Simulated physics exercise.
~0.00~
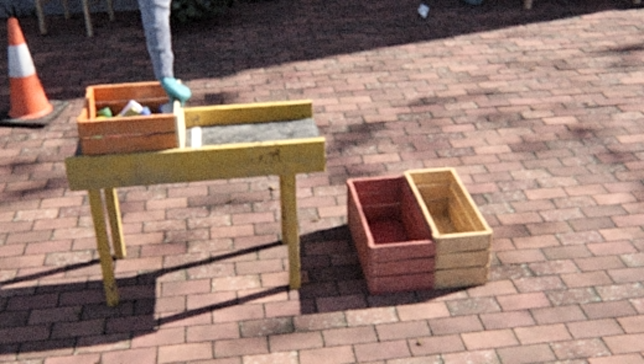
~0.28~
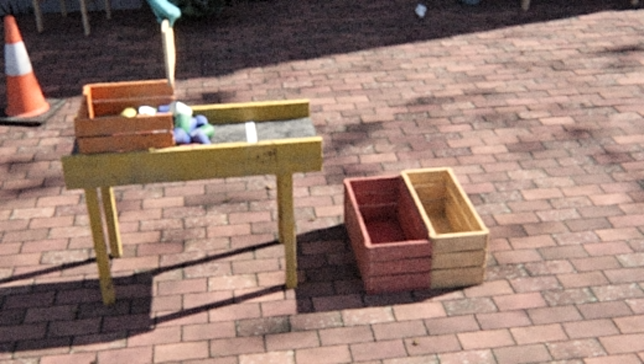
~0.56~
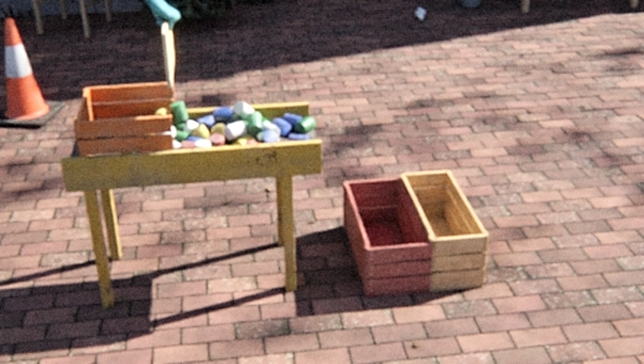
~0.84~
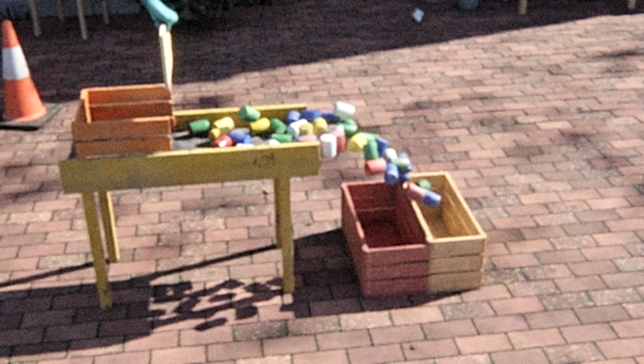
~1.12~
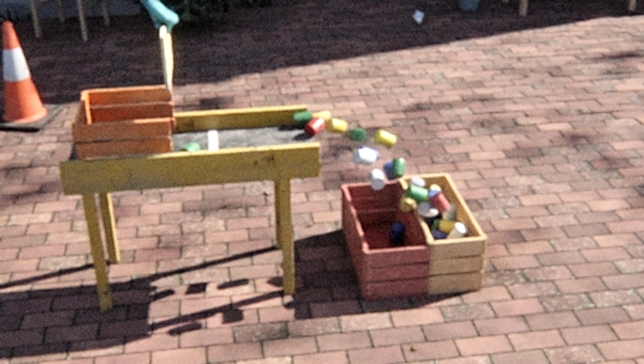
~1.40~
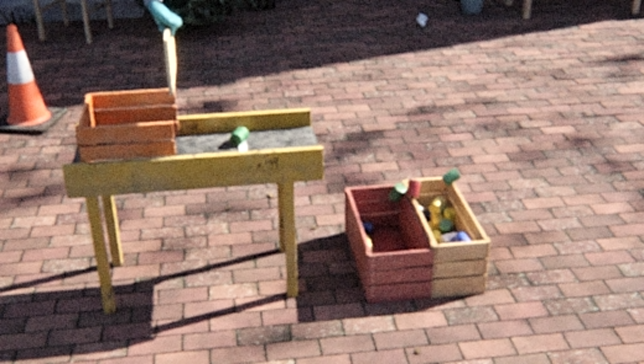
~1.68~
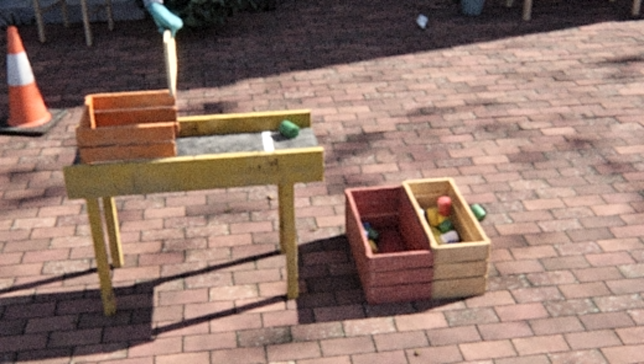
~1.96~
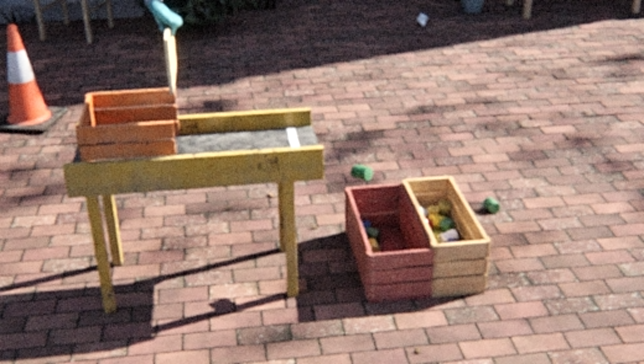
At first, small colourful jars sit in an orange pen on a yellow-sided belt, with a red bin and a wooden bin standing on the bricks to the right. A hand in a teal glove lifts the gate, and the jars ride out to the right, spreading along the belt in a loose crowd. They pour off the far end and tumble down, mostly into the wooden bin, while a few drop into the red one. A lone green straggler trails behind on the belt. Finally it leaves the end and is near the red bin, while another green jar lies beyond the wooden bin.
